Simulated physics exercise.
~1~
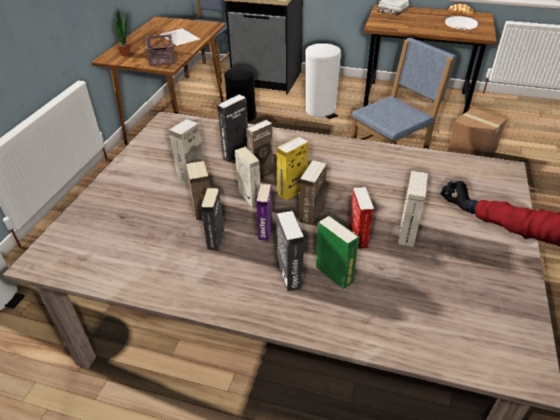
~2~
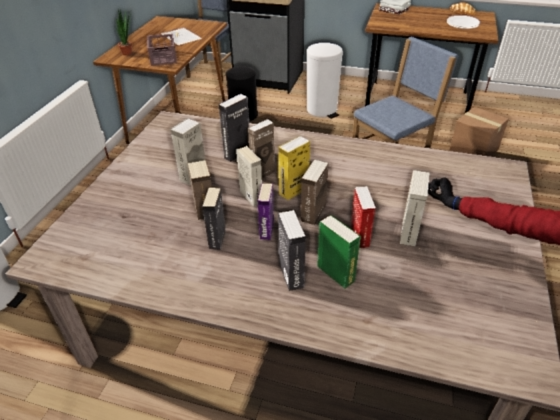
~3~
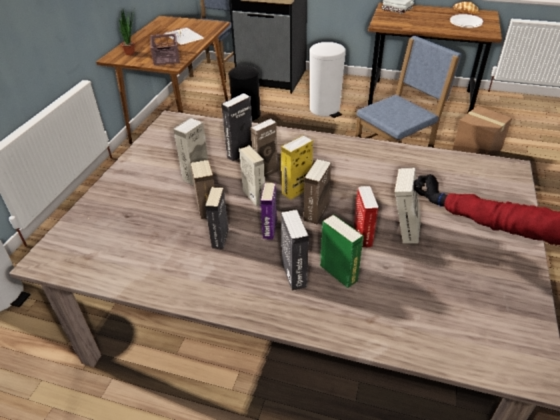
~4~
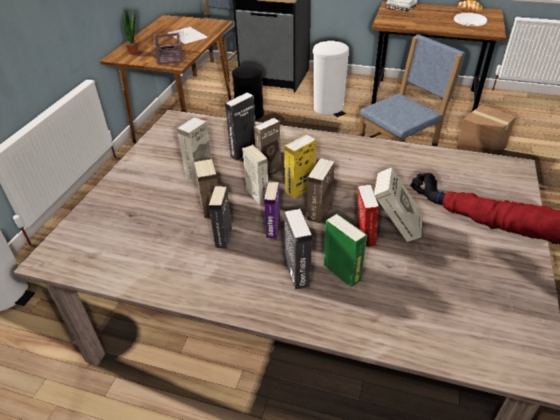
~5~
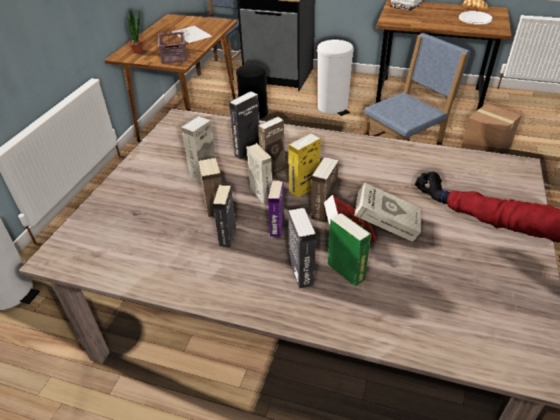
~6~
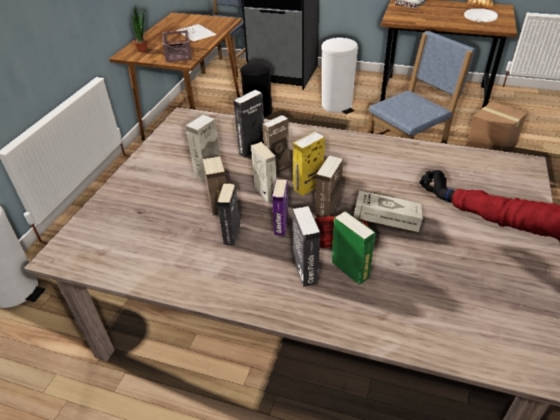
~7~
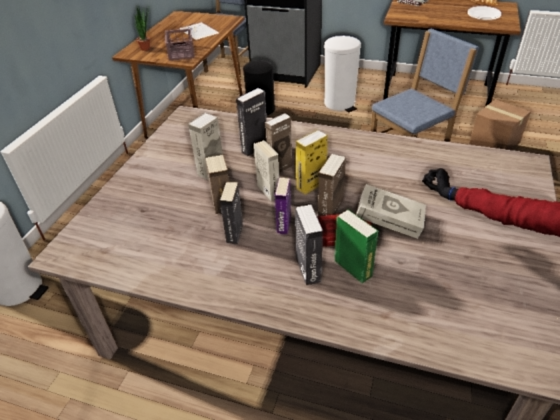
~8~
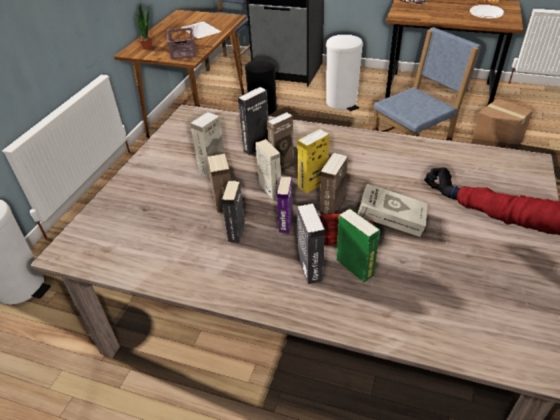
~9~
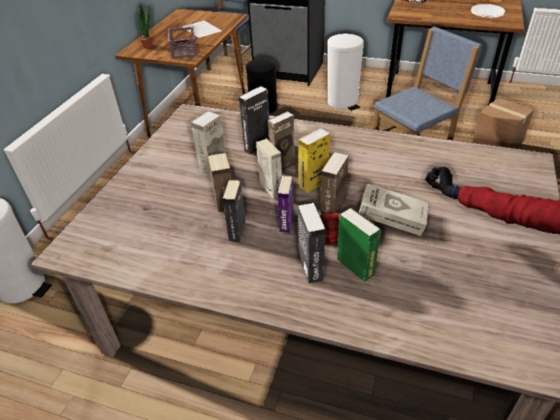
We see a red-sleeved arm push a pale book at the right of a group of books standing on a wooden table; it tips left onto the red book, and both end up lying down while the green, yellow, purple and other books stay upright.
